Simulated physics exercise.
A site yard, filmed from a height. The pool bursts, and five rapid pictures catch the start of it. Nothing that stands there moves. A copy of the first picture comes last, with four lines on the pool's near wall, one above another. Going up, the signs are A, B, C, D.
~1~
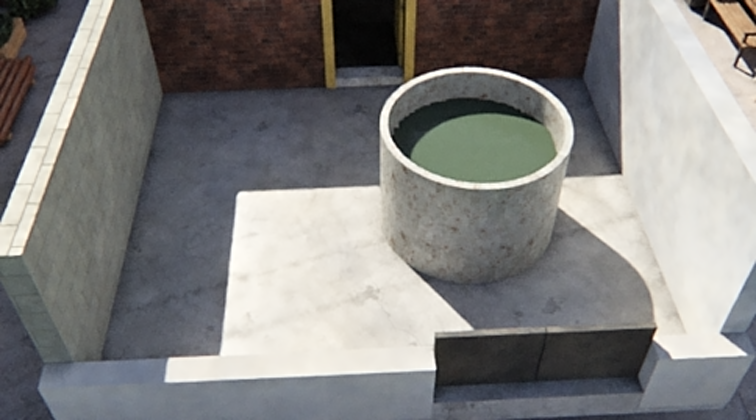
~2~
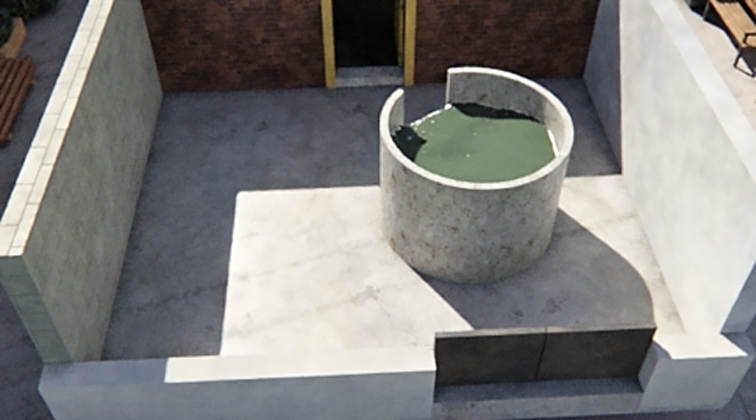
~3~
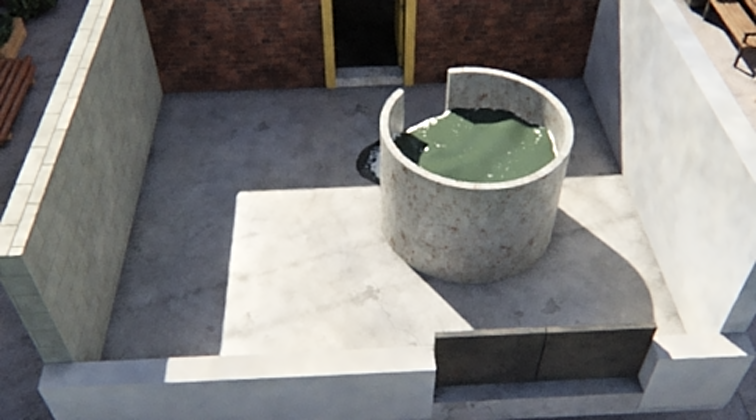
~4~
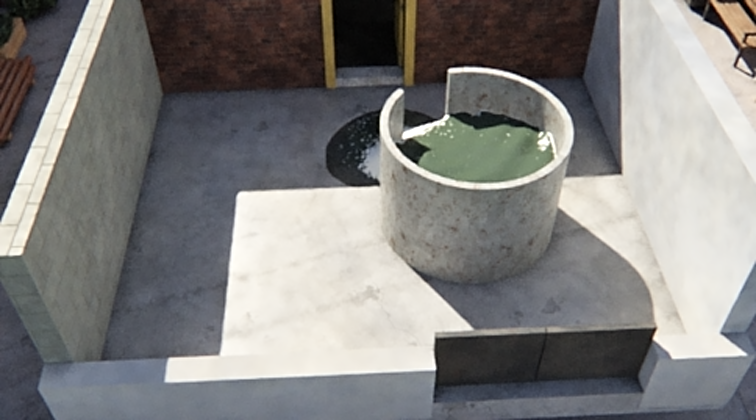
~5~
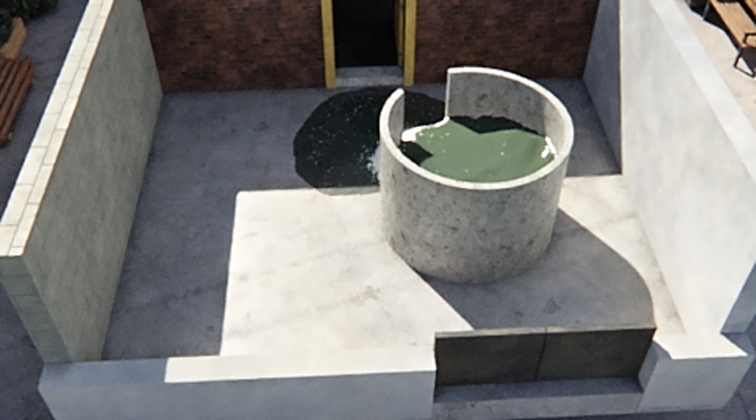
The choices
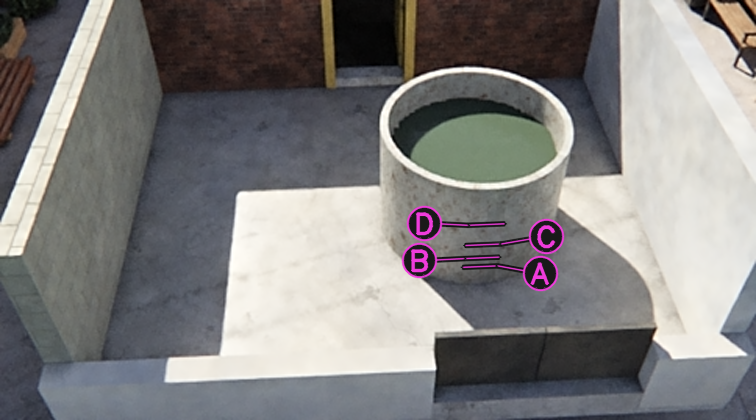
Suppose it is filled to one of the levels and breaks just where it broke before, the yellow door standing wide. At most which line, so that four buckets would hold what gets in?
Line B.
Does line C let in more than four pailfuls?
Yes, it does.
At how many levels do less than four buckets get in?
Two of the four.
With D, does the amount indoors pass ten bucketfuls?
Yes, it does.
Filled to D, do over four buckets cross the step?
Yes.
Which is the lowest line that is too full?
C.
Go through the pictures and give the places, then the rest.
Water in the pool at rest, its middle at (473, 150); foot of the yellow doorway at (370, 86); shut gate at (543, 338).
Water covers 1 % of the ground, its front hidden from here.
Water covers 3 % of the ground, its front hidden from here.
Water covers 7 % of the ground and shows as far out as (340, 146).
Water covers 13 % of the ground and shows as far out as (343, 96).
On the marked copy, A at (480, 266); B at (481, 257); C at (483, 244); D at (486, 224); from the bottom up A, B, C, D.
Choosing A, nothing gets over.
Choosing B, a bucket or two gets in.
Choosing C, about 10 bucketfuls get in.
Choosing D, dozens of bucketfuls pour in.
